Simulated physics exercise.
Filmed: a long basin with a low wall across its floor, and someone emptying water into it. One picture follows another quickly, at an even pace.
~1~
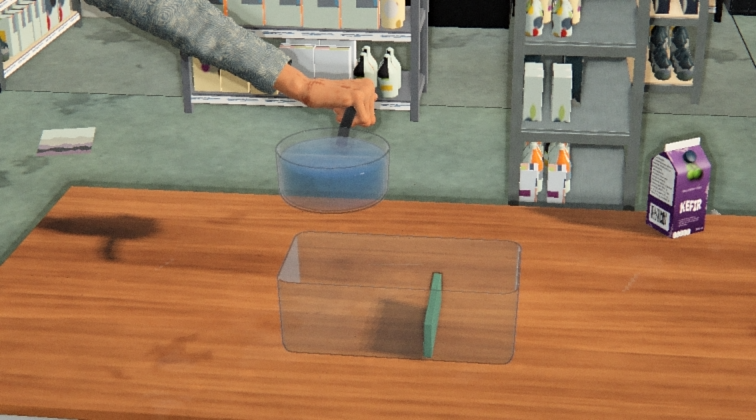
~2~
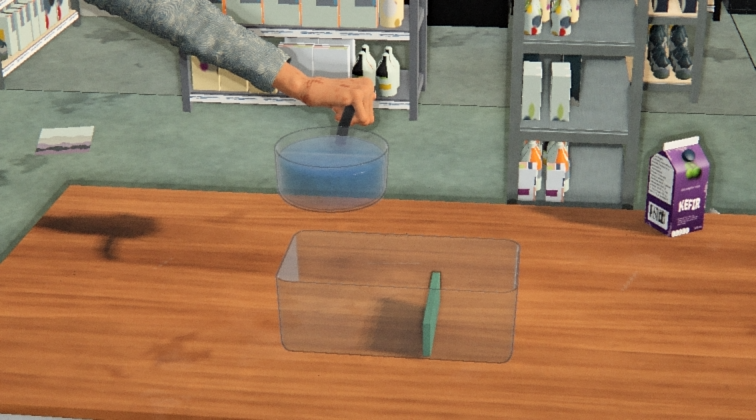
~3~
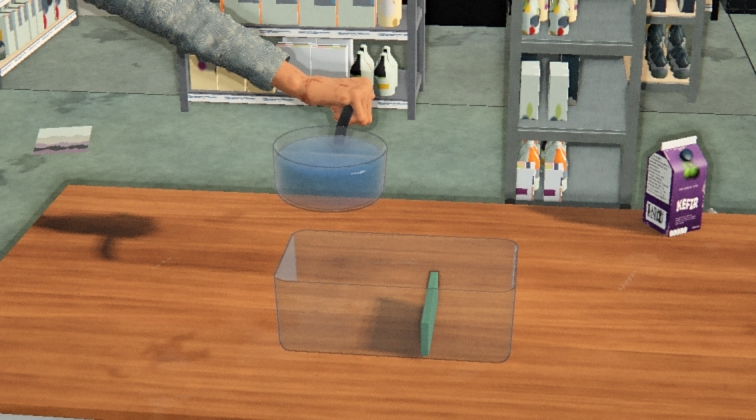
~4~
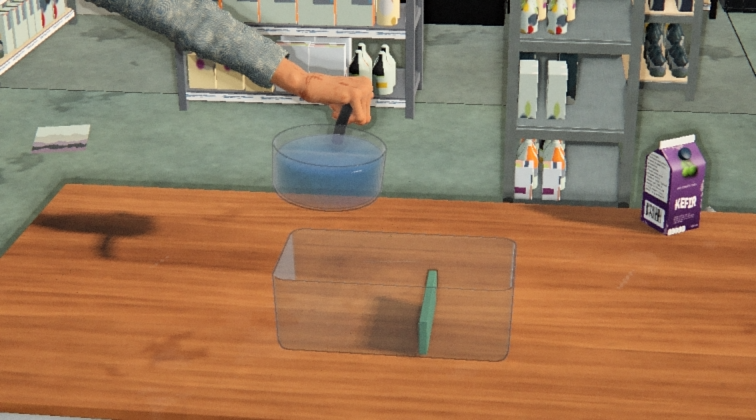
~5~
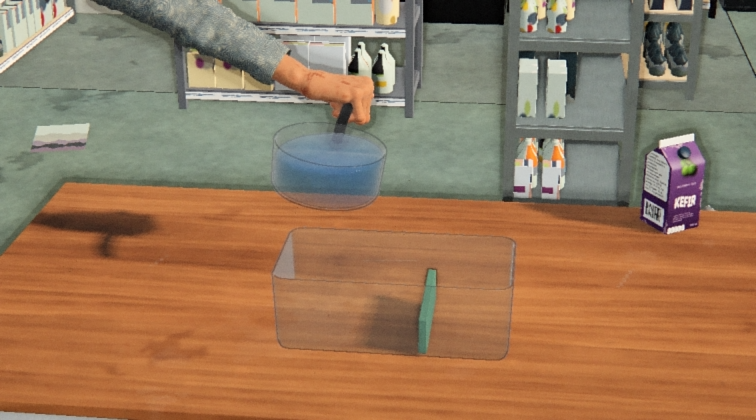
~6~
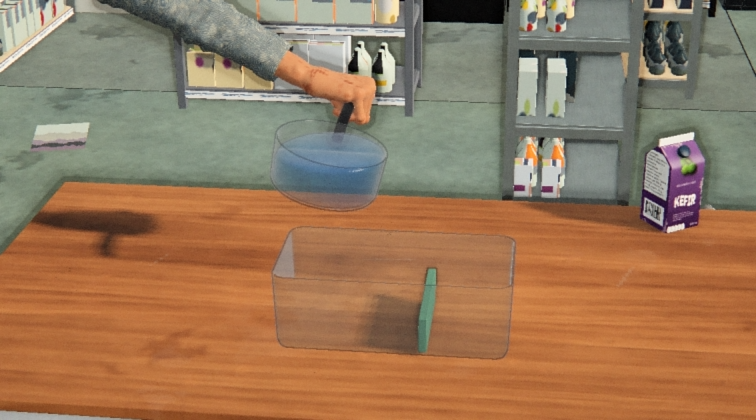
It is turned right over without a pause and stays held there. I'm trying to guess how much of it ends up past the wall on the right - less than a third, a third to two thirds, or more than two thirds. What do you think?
The share right of the wall does reach a third but does not go past two thirds.
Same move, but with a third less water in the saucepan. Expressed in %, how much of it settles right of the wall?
About 30 %.
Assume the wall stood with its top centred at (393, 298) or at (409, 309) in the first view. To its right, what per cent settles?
Record: Case 1 near 85 %, case 2 near 70 %.
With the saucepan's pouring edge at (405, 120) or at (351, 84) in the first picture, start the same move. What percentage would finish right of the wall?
Estimate: 75 per cent, then 25 per cent.
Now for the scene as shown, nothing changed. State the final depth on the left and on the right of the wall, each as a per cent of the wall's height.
Left: 30 %. Right: 60 %.
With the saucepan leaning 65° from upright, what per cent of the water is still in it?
Roughly 45 percent remains at that point.
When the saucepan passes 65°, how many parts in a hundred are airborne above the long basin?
30 %.
A moment on, the saucepan is tipped part way and 45 per cent is still to pour, 5 is left of the wall and 18 right of it.
Next, the saucepan is tipped right over and 6 per cent is still to pour, 35 is left of the wall and 53 right of it.
Then the saucepan is tipped right over and 0 per cent is still to pour, 46 is left of the wall and 53 right of it.
Later the saucepan is tipped right over and 0 per cent is still to pour, 46 is left of the wall and 53 right of it.
At rest 46 per cent lies left of the wall, 53 right of it and 1 outside.
